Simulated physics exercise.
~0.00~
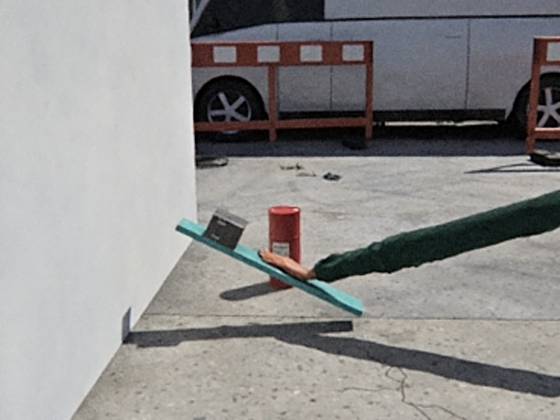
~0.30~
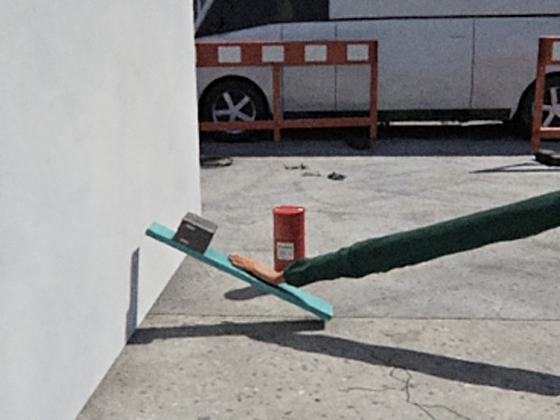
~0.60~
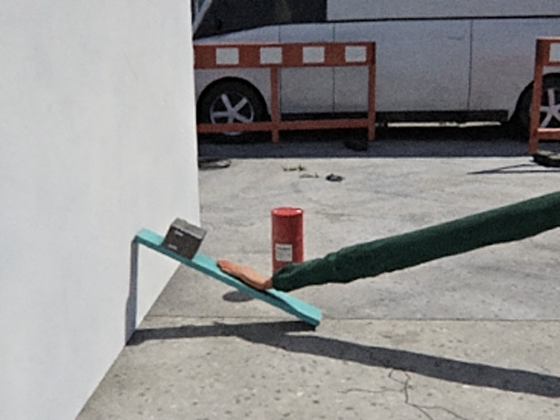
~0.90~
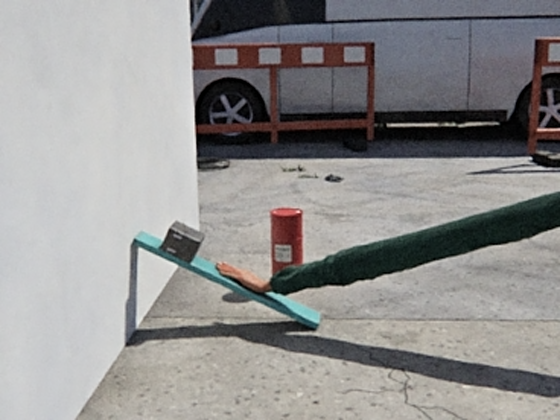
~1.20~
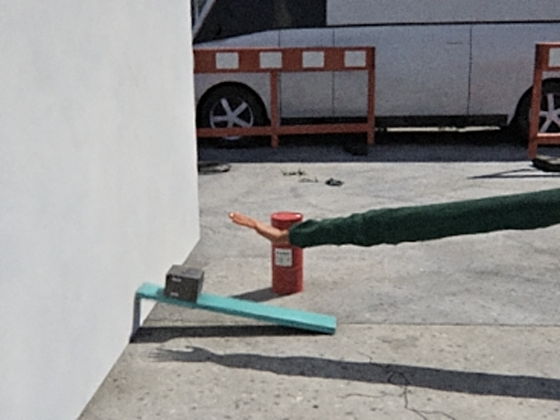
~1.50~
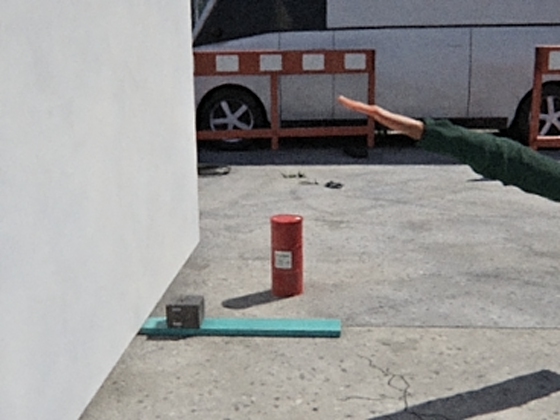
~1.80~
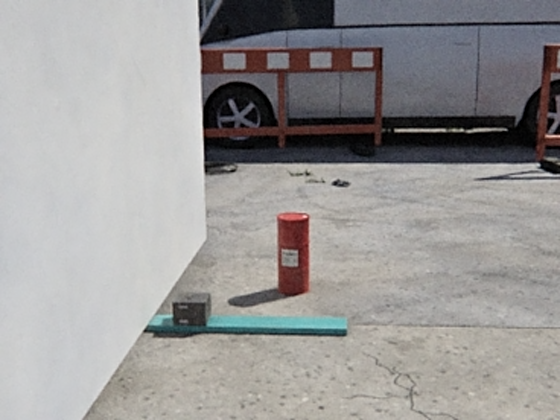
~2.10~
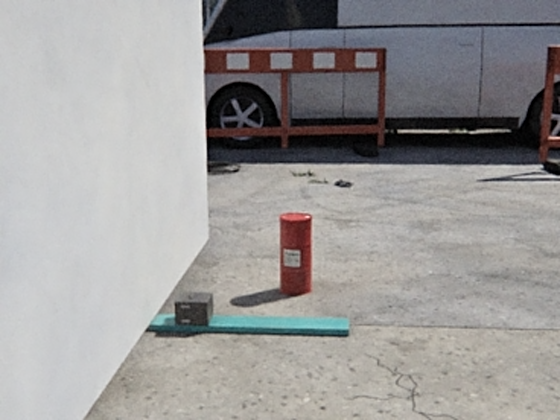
Turquoise plank carrying a small dark block, leaned against a white wall by a hand, slipping down flat once released.
